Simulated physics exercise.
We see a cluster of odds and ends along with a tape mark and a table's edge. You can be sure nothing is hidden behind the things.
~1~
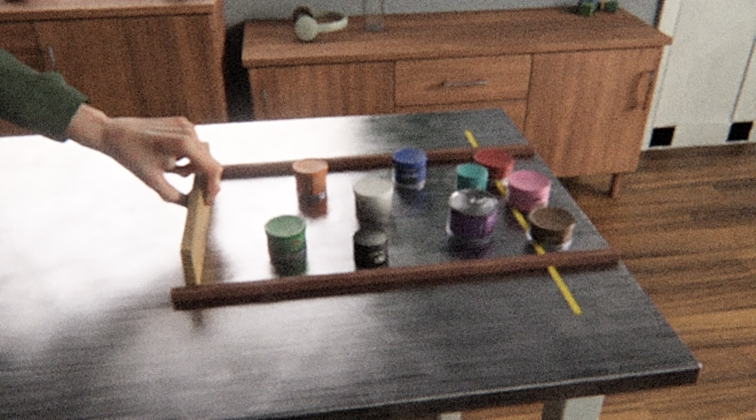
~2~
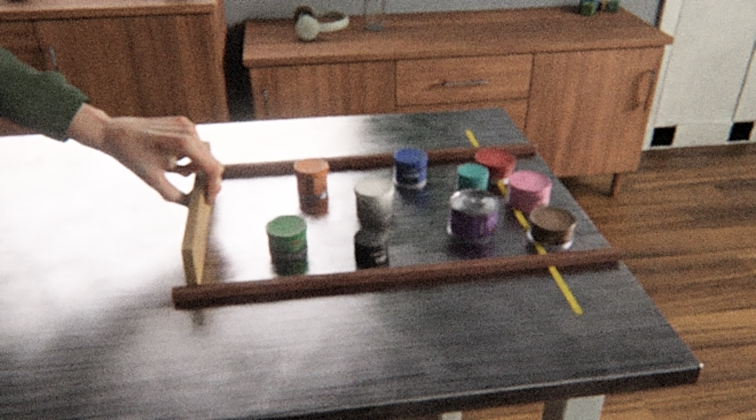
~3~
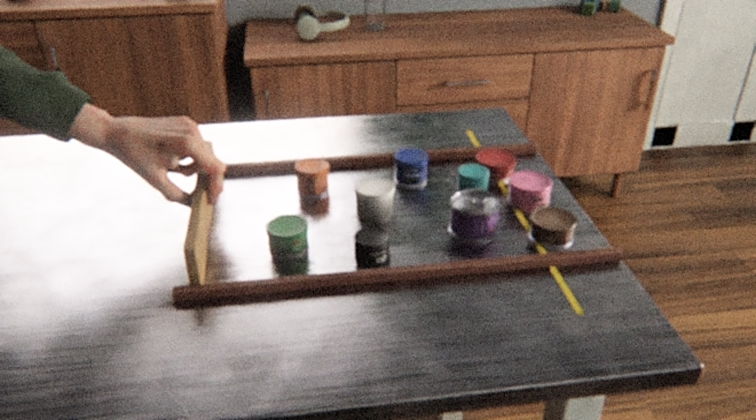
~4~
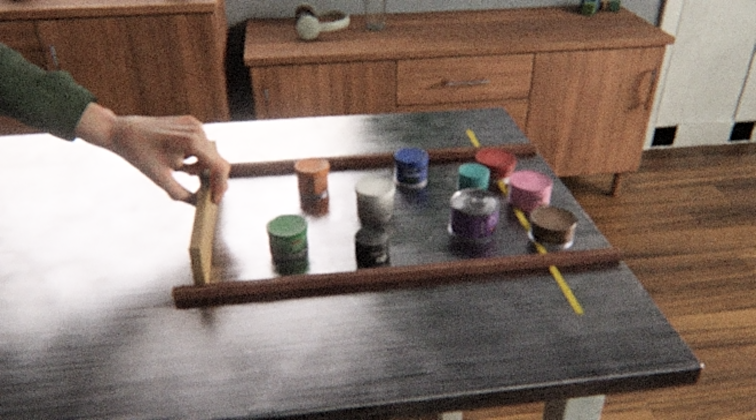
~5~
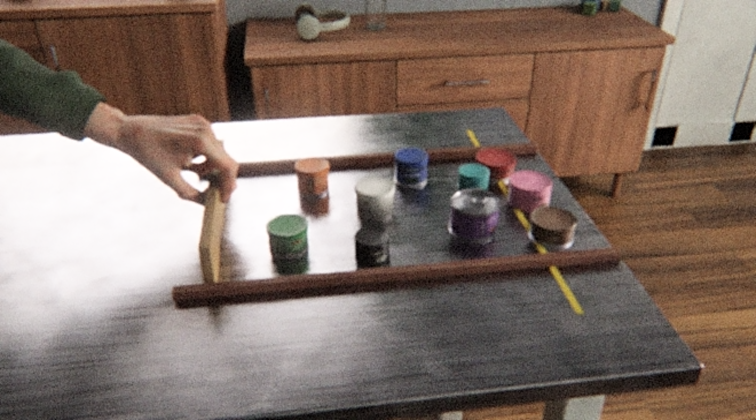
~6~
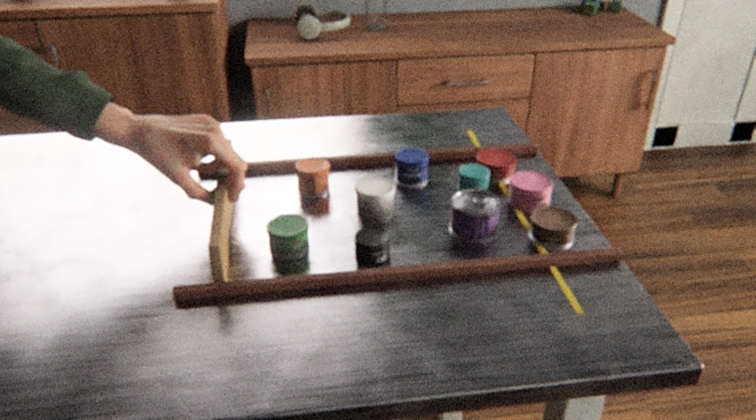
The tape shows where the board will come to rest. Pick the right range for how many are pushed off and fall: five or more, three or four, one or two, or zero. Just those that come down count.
The right range is one or two.
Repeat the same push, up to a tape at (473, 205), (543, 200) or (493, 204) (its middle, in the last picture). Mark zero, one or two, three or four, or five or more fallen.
In turn: Zero, 5 or more, none.
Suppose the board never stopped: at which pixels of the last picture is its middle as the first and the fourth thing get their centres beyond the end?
The first one at (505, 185), the next at (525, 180).
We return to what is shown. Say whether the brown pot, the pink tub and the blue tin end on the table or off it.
The brown pot stays put; the pink tub comes off; the blue tin stays put.
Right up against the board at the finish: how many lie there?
It ends up touching 5.
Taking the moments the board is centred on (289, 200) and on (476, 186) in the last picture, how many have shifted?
Answer - first 1, then 10.
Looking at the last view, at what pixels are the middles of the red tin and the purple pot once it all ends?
In the last view, the middles sit near (542, 162) and near (586, 204).
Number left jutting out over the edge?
That would be 3.
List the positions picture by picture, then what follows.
Brown pot (551, 227); pink tub (528, 192); red tin (494, 165); board (199, 207); tape (510, 202), in the first frame.
Pink tub (529, 191); black tub (371, 246), in the second frame.
Red tin (495, 165); board (203, 207), in the third frame.
Brown pot (552, 227); white tin (375, 199), in the fourth frame.
Pink tub (529, 191); orange pot (313, 177), in the fifth frame.
Brown pot (553, 227); pink tub (530, 191); red tin (496, 165); board (224, 204); tape (513, 202), in the sixth frame.
Early on, none off yet; brown pot at rest near (553, 227); pink tub at rest near (530, 191); red tin at rest near (496, 165).
A while later, none off yet; brown pot travelled about its own width near (582, 233); pink tub at rest near (533, 189); red tin travelled about its own width near (526, 162).
Finally, the number that fall off is one or two; lost, pink tub.
